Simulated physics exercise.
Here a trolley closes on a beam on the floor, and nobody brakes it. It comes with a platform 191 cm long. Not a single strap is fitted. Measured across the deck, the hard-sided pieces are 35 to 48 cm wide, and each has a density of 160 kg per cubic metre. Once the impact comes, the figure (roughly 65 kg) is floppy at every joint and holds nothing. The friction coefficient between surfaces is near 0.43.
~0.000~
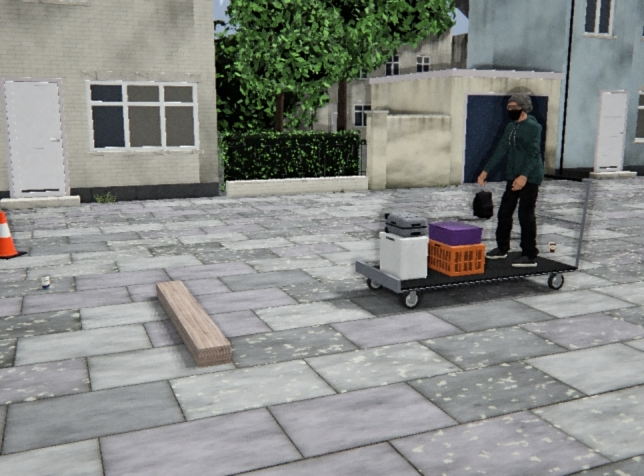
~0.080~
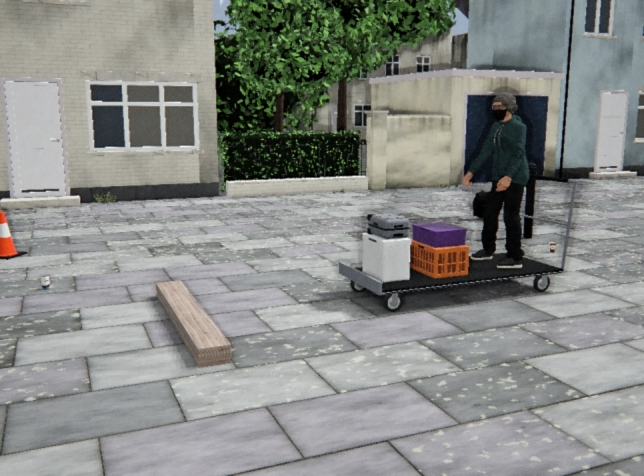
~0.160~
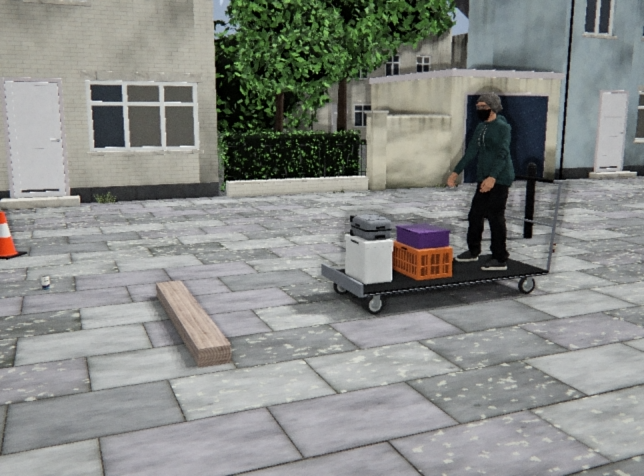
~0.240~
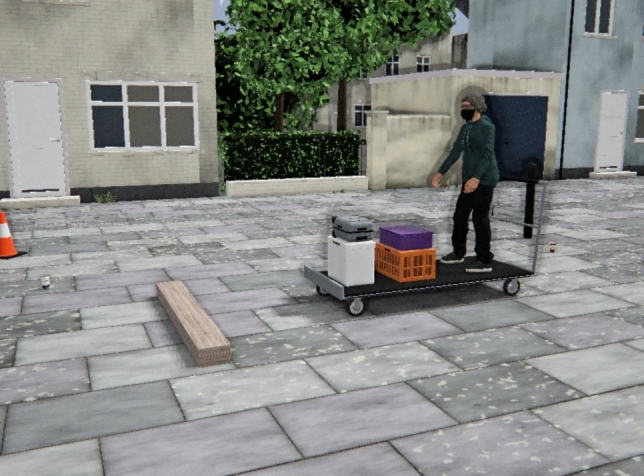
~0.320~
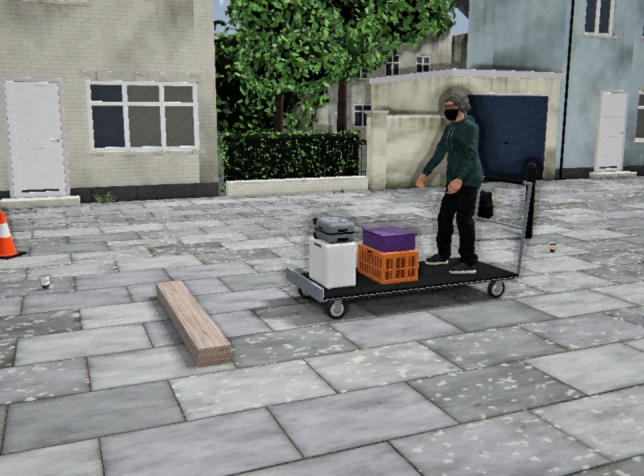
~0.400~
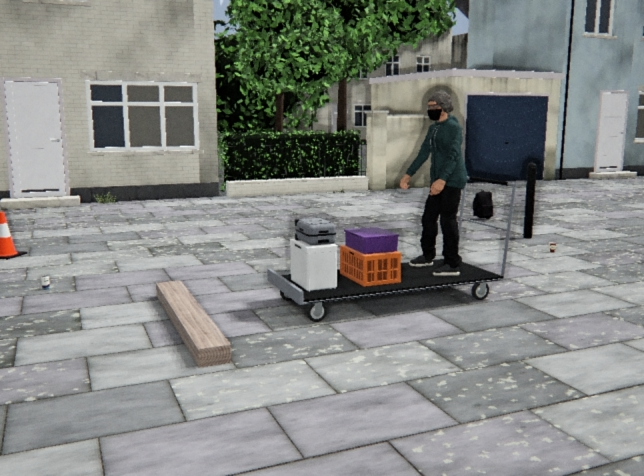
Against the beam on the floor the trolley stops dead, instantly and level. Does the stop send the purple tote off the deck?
No, the purple tote is kept on the deck.
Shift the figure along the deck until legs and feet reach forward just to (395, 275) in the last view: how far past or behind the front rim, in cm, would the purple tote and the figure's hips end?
Purple 40 behind, hips 70 behind.
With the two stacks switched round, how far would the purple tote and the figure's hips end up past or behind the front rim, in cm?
Purple 80 past, hips 70 behind.
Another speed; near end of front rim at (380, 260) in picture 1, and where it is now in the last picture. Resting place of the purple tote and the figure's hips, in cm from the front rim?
Then purple 20 past, hips 0 past.
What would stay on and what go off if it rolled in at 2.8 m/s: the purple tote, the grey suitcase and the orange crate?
Lab note: Purple - leaves the load, grey - leaves the load, orange - remains loaded.
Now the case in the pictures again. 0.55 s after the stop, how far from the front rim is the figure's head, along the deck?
Position: Approx. 10 cm behind the front rim.
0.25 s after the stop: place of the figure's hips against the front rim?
Behind the rim by about 105 cm.
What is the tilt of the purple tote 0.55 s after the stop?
I'd put the tilt near 0 degrees.
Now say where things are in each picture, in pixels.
The first frame shows purple tote (455, 233), orange crate (453, 255), rim corner (399, 288); 0 cm covered, 164 to go.
The second frame shows purple tote (439, 235), orange crate (437, 257), rim corner (381, 291); 17 cm covered, 146 to go.
The third frame shows purple tote (422, 236), orange crate (421, 258), rim corner (362, 293); 35 cm covered, 129 to go.
The fourth frame shows purple tote (406, 238), orange crate (404, 260), rim corner (342, 295); 52 cm covered, 112 to go.
The fifth frame shows purple tote (388, 239), orange crate (387, 262), rim corner (322, 298); 69 cm covered, 94 to go.
The sixth frame shows purple tote (371, 240), orange crate (370, 264), rim corner (301, 300); 87 cm covered, 77 to go. Speed about 2.2 m/s.
Impact comes at 0.75 s.
After 1.30 s the purple tote is 38 cm behind the rim, tilted 5°, near (236, 251) in the last picture's view.
After 1.75 s the purple tote is 40 cm behind the rim, tilted 0°, near (238, 252) in the last picture's view.
At rest, 2.9 s, past the rim, grey suitcase; behind it, purple tote, white tote, orange crate and the figure's hips.
